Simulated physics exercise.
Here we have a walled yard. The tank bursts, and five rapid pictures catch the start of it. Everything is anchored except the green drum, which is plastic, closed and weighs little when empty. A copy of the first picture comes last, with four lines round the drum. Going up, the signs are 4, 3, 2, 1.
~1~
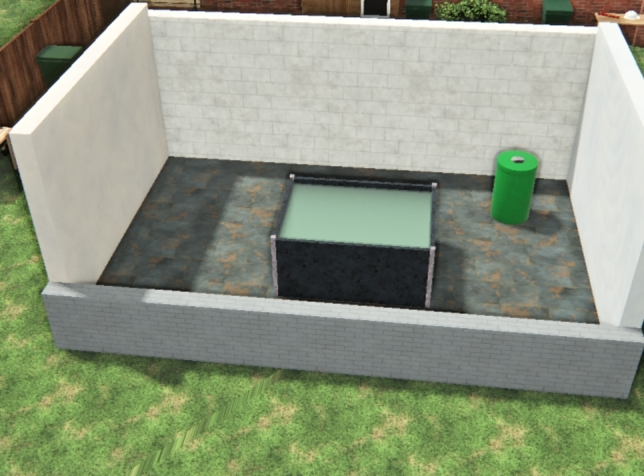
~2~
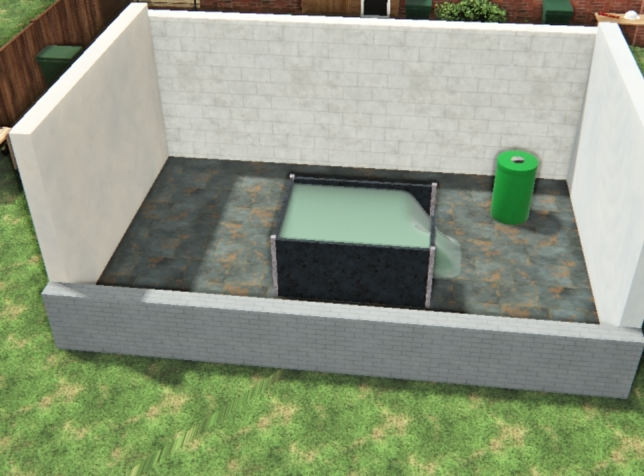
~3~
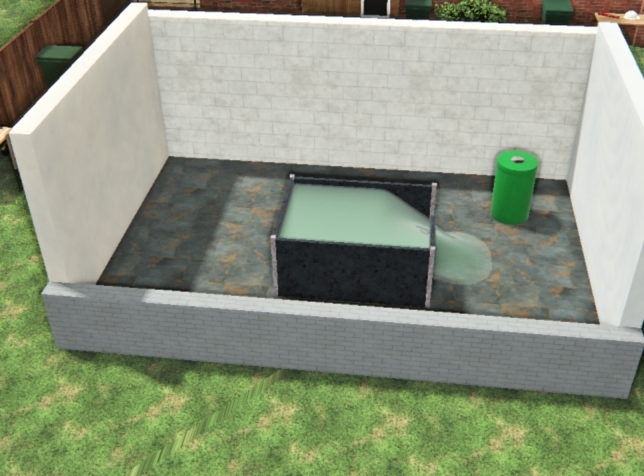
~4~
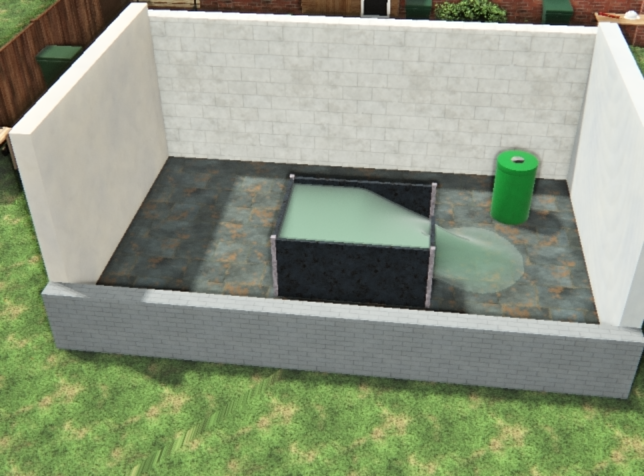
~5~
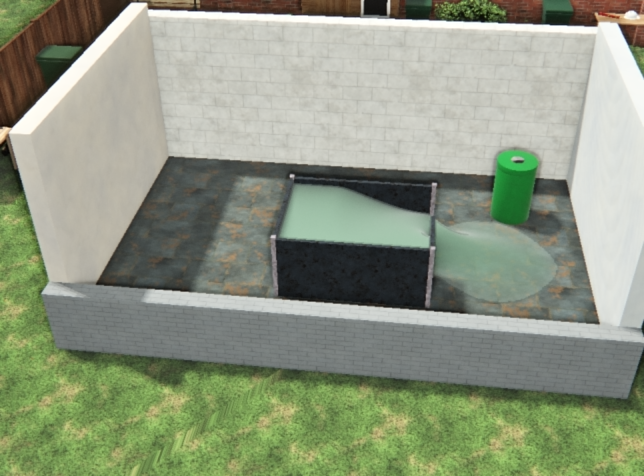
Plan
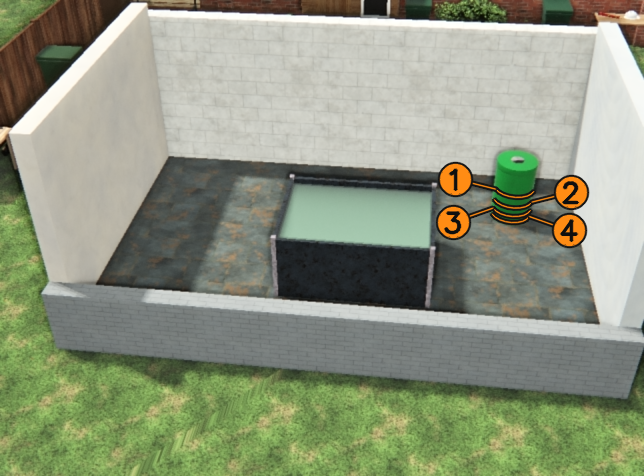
We see a walled yard with a dark tank full of pale green liquid and a green drum standing to its right. The liquid pours out of the tank's right side and spreads across the ground in a widening, rounded puddle.
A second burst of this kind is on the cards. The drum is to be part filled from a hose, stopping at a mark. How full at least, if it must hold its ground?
Take 2.
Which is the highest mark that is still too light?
3 it is.
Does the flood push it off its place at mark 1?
No, not at all.
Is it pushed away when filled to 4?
Yes.
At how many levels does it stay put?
Two of them.
On the marked copy, 1 at (515, 197); 2 at (513, 208); 3 at (512, 216); 4 at (511, 222); from the bottom up 4, 3, 2, 1.
With 1, it does not move.
With 2, it shifts by a finger or two and stays.
With 3, it is pushed about 3 times its own width away.
With 4, it is pushed about 7 times its own width away.
